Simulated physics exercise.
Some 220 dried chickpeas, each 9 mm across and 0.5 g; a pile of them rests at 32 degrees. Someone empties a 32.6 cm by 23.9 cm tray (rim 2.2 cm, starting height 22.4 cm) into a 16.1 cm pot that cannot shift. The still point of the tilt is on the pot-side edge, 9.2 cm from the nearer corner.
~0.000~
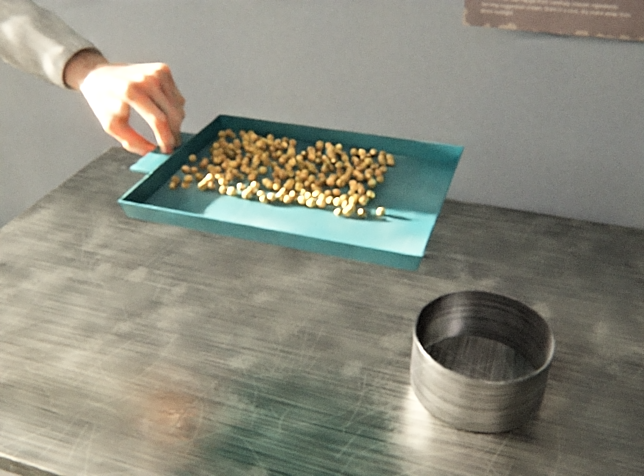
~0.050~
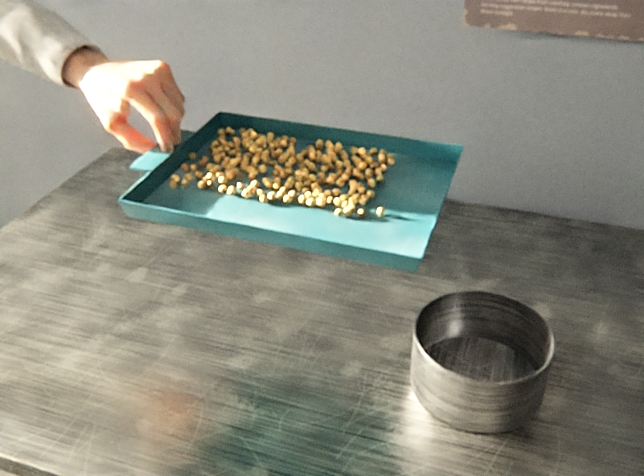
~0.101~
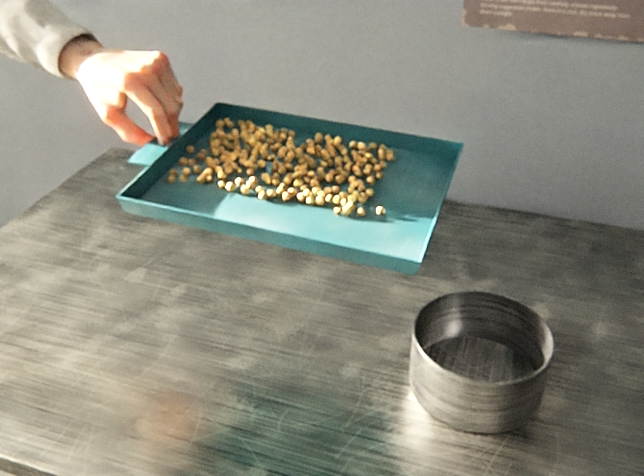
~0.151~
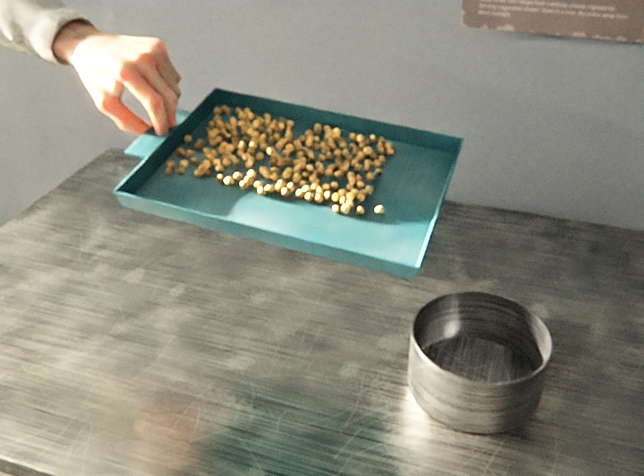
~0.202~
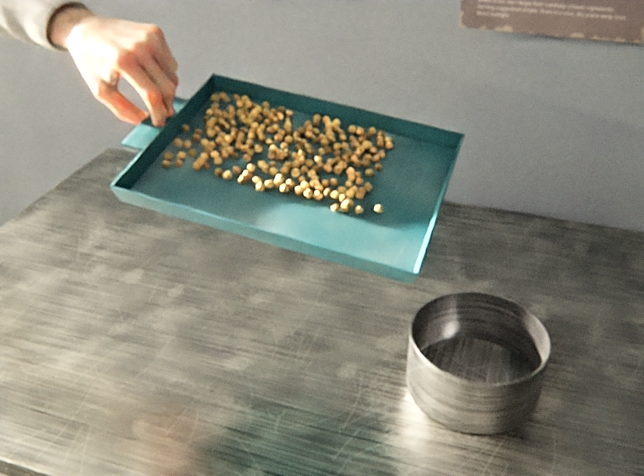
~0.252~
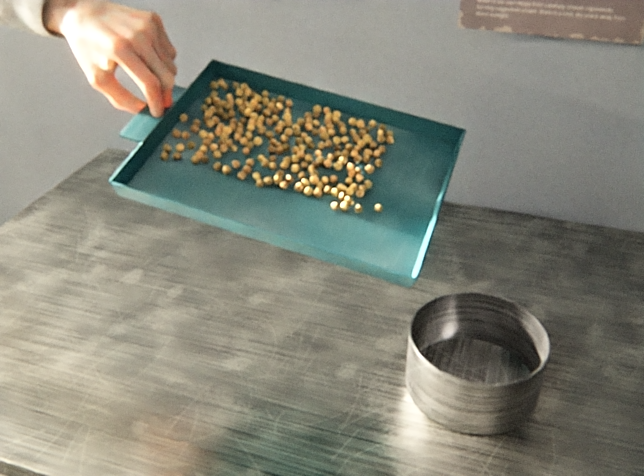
A teal tray of dried chickpeas tilts toward a round metal pot as a hand raises its left end above a scratched table.
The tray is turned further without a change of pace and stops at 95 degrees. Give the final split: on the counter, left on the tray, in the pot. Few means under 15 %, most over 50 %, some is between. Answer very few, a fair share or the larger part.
Counter: The larger part, tray: Very few, pot: Very few.
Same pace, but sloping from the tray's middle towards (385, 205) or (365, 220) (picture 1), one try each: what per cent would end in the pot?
About 70 and 25 per cent.
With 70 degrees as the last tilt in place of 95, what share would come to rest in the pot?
Then about 0 per cent.
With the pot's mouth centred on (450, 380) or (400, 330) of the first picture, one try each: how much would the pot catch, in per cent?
Some 75 and 60 per cent.
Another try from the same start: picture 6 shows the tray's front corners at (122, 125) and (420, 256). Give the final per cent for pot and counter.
Pot 60, counter 40.
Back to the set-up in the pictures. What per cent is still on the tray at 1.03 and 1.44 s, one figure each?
In turn: 65, 15.
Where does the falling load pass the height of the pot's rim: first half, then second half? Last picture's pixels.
At about (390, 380), then at (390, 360).
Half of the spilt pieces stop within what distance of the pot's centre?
Roughly 14 cm.
After 0.72 s, tilt 54 degrees; the tray holds 100 %, the pot 0 %.
After 1.03 s, tilt 79 degrees; the tray holds 65 %, the pot 0 %.
After 1.44 s, tilt 95 degrees; the tray holds 15 %, the pot 0 %.
In the end, at 2.4 s, counter 100 %, tray 0 %, pot 0 %.
